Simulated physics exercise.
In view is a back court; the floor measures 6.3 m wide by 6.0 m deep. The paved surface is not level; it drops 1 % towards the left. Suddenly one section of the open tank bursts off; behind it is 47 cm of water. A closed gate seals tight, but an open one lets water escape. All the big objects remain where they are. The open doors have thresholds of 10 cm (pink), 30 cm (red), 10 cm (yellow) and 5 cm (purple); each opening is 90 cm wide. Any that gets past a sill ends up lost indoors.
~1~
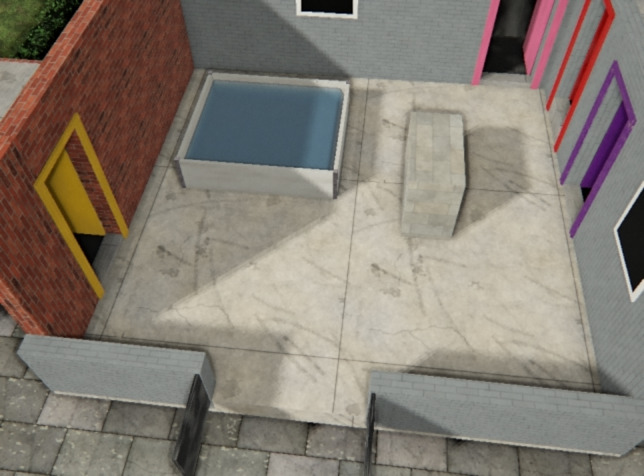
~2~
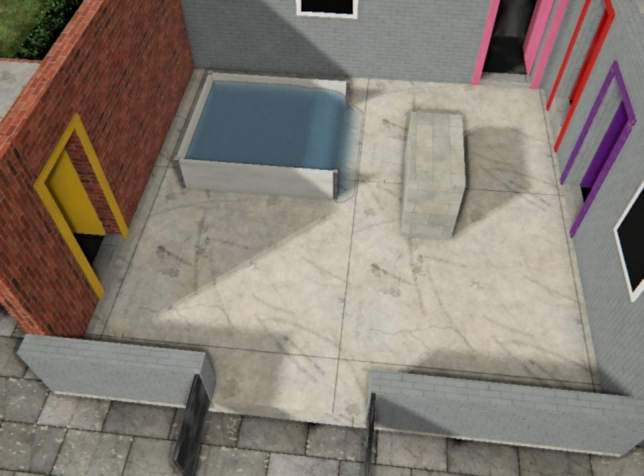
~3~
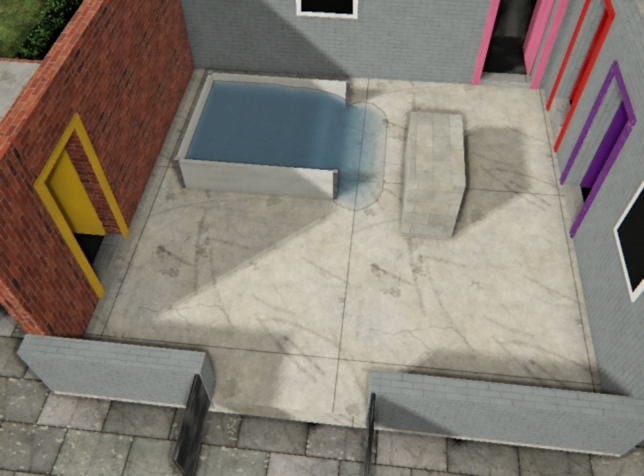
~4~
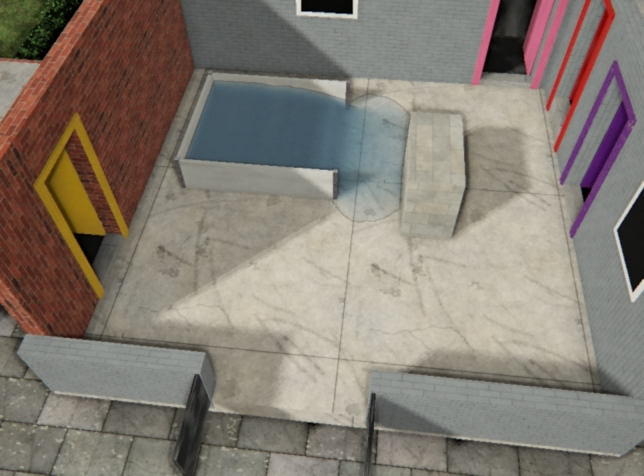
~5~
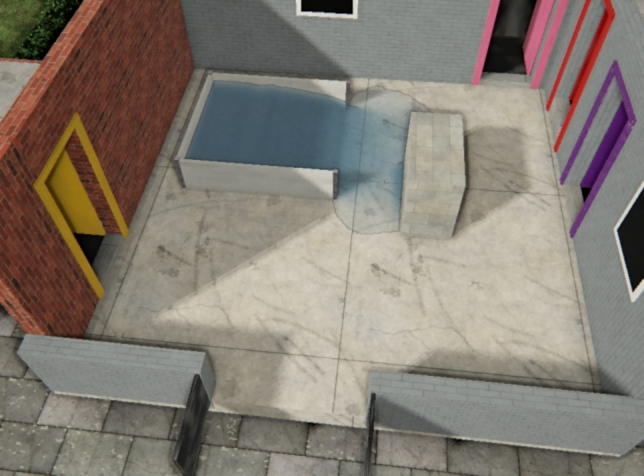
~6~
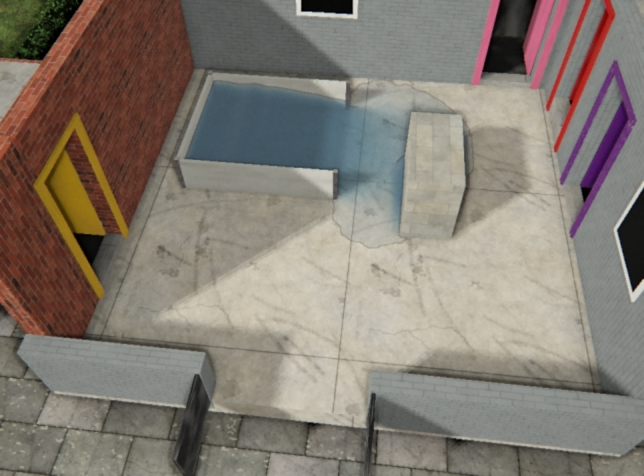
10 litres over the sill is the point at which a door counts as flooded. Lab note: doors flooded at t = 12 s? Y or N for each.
At the end, the pink door lets in more than the limit. The red door lets in less than the limit. The yellow door lets in less than the limit. The purple door lets in more than the limit.
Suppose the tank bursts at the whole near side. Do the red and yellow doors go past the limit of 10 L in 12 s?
Against that limit the red door gives a lower amount and the yellow door gives a greater amount.
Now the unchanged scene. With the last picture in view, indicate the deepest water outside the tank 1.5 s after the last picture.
In the final picture, near (536, 96).
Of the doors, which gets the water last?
That's the yellow door.
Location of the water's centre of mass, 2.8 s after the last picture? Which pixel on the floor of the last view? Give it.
Around (394, 159) in the last picture.
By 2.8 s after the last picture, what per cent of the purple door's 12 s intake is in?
Roughly 45%.
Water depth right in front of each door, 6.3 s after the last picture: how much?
Centimetres: Pink 6 / red 5 / yellow 3 / purple 4.
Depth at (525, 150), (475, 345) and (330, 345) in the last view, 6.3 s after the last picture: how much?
The depths come out at 5, 8 and 7 centimetres, in the order listed.
Then, 0.7 s after the last picture water covers 25 % of the floor and is deepest (30 cm) near (396, 176); pink door not reached, red door 10 cm at the sill, 0 L in, yellow door not reached, purple door not reached.
Then, 1.5 s after the last picture water covers 40 % of the floor and is deepest (36 cm) near (536, 96); pink door 15 cm at the sill, 0 L in, red door 21 cm at the sill, 0 L in, yellow door not reached, purple door 8 cm at the sill, 1 L in.
Then, 2.8 s after the last picture water covers 60 % of the floor and is deepest (24 cm) near (514, 88); pink door 23 cm at the sill, 63 L in, red door 21 cm at the sill, 0 L in, yellow door not reached, purple door 9 cm at the sill, 12 L in.
Then, 6.3 s after the last picture water covers 75 % of the floor and is deepest (12 cm) near (495, 410); pink door 6 cm at the sill, 111 L in, red door 5 cm at the sill, 0 L in, yellow door 3 cm at the sill, 0 L in, purple door 4 cm at the sill, 25 L in.
Then, 11.3 s after the last picture water covers 95 % of the floor and is deepest (11 cm) near (158, 159); pink door 2 cm at the sill, 111 L in, red door 2 cm at the sill, 0 L in, yellow door 8 cm at the sill, 0 L in, purple door 2 cm at the sill, 26 L in.
